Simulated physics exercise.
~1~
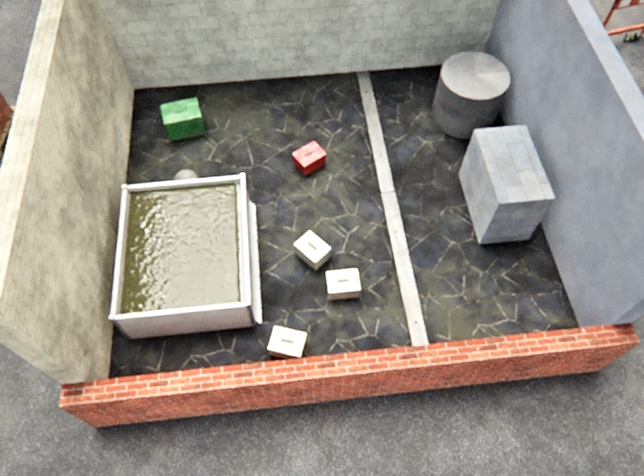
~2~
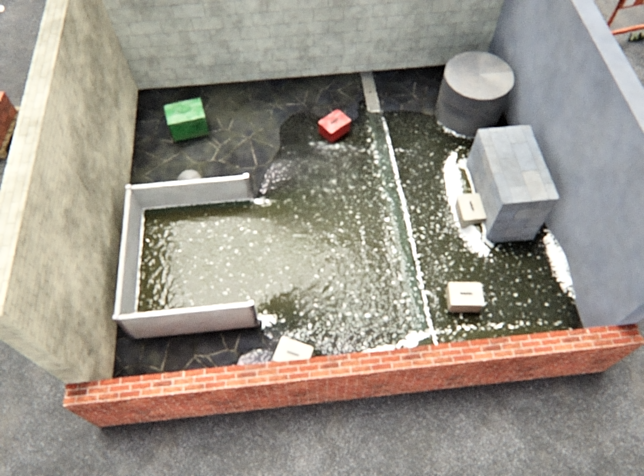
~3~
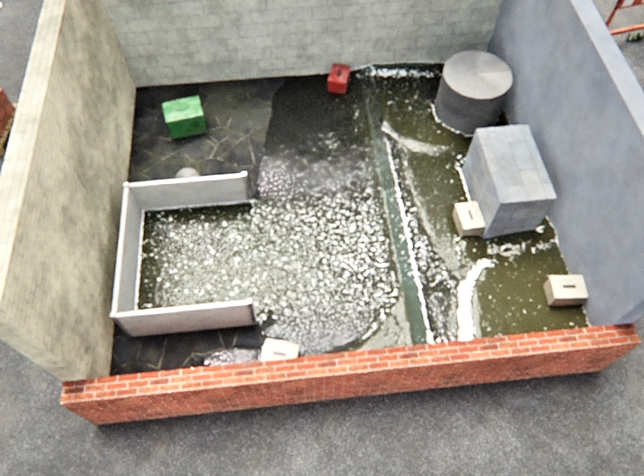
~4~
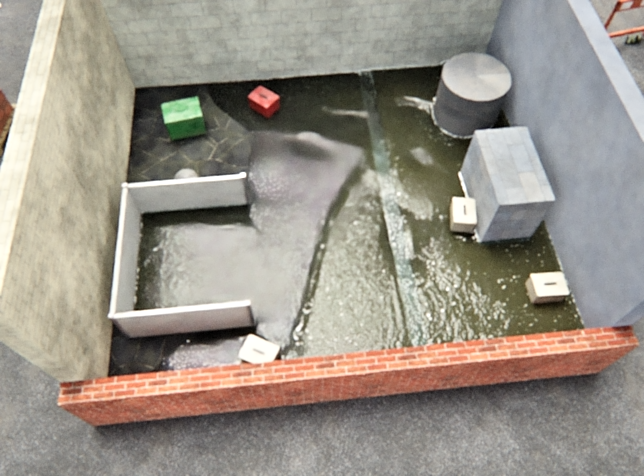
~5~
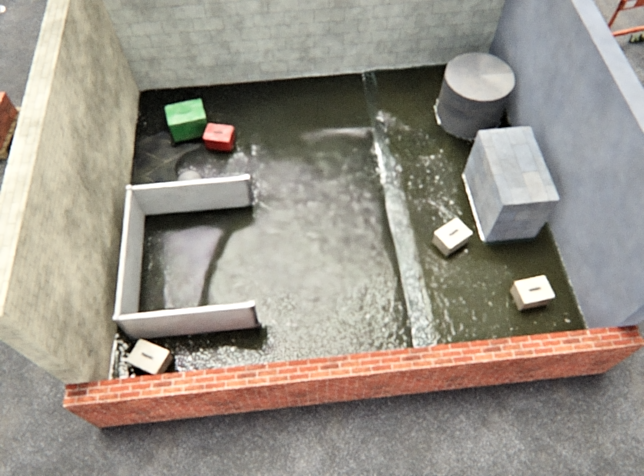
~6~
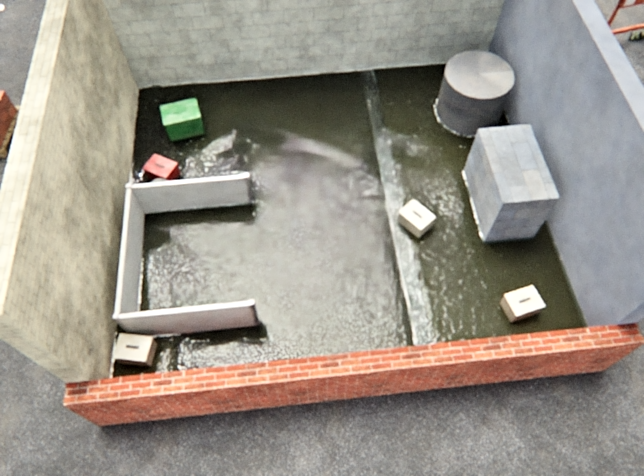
In a walled yard, water burst from an open tank and swept two pale boxes over the low kerb, while a red box drifted toward the back wall, then left behind the tank, and the green box stayed near the back left corner.
